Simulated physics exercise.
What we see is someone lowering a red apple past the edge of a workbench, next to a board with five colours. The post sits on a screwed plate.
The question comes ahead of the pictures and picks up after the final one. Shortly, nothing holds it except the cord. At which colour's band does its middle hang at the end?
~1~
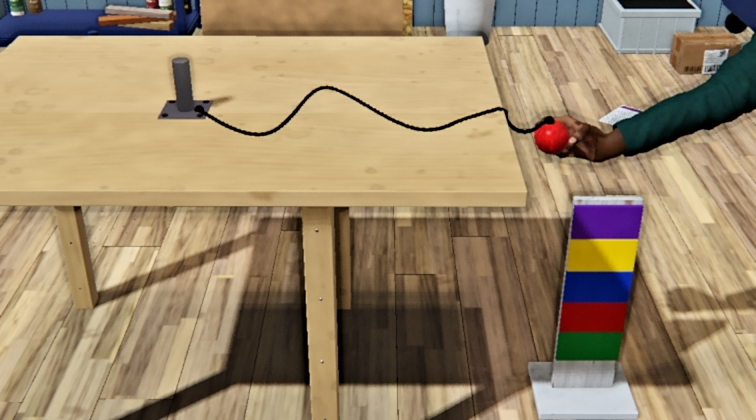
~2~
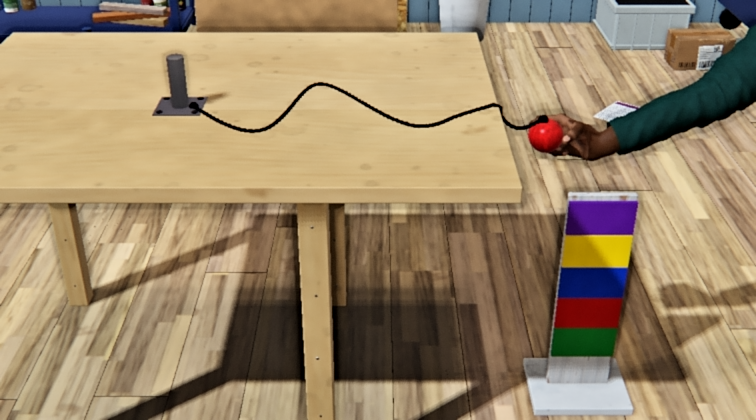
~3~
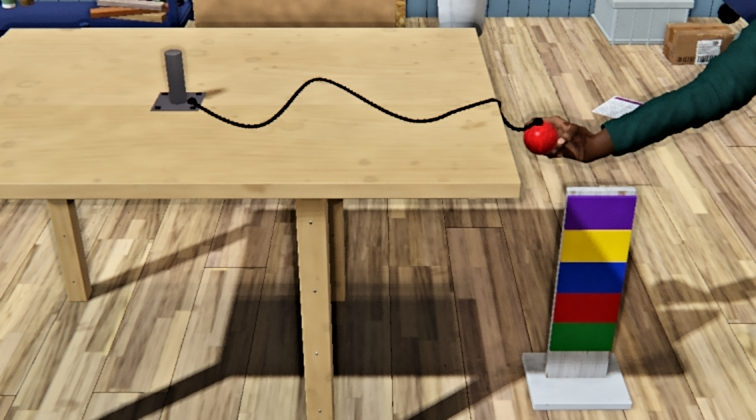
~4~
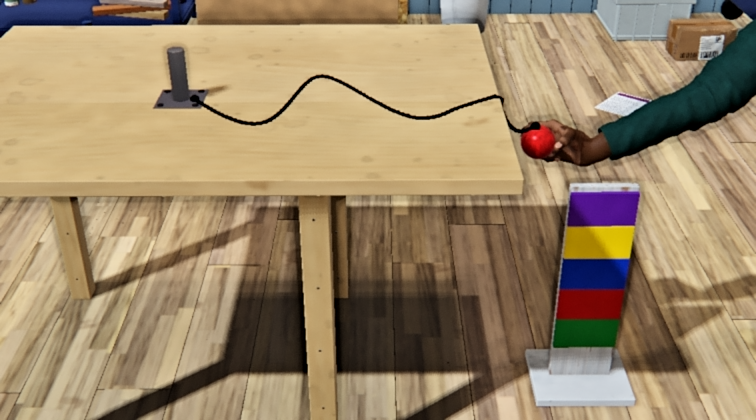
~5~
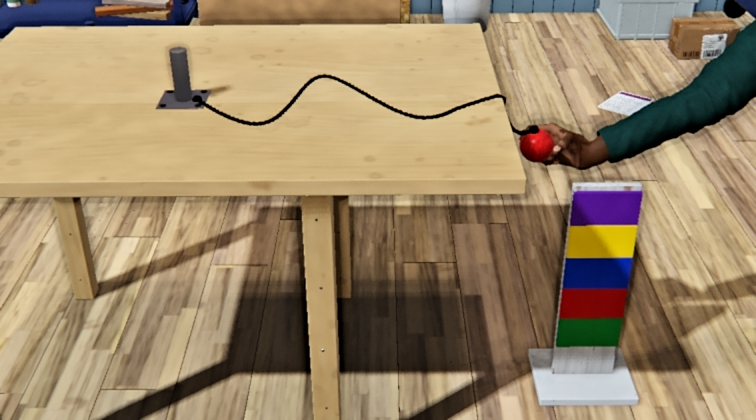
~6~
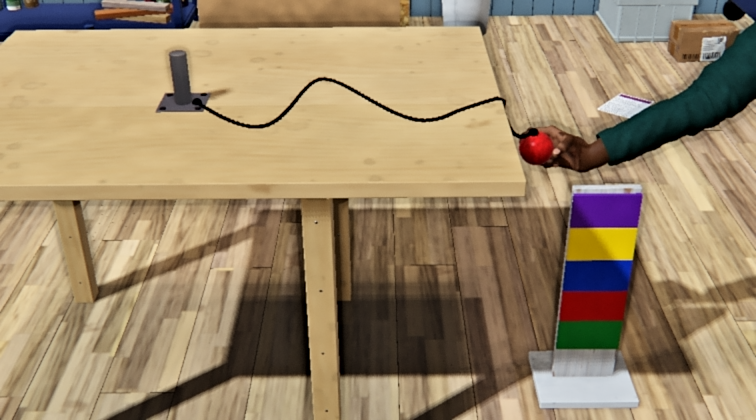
The red band.
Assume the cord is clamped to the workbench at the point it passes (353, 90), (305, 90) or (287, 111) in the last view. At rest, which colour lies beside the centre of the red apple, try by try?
Results, in sequence: Purple / yellow / blue.
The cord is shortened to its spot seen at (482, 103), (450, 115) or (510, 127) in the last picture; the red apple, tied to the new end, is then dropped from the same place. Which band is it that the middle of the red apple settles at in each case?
Try 1 - yellow; try 2 - purple; try 3 - blue.
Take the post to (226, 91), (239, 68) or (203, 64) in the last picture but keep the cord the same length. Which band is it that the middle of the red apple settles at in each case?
Result 1: Green. Result 2: Green. Result 3: Red.
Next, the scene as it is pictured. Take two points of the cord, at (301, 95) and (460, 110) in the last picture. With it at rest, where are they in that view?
(379, 100) and (496, 207).
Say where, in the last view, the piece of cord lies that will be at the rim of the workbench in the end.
You'll find it close to (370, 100).
Soon after, apple near (482, 306); level with red.
Then, apple near (493, 311); level with red.
At rest, apple near (487, 312); level with red. Its middle rests at the red band.
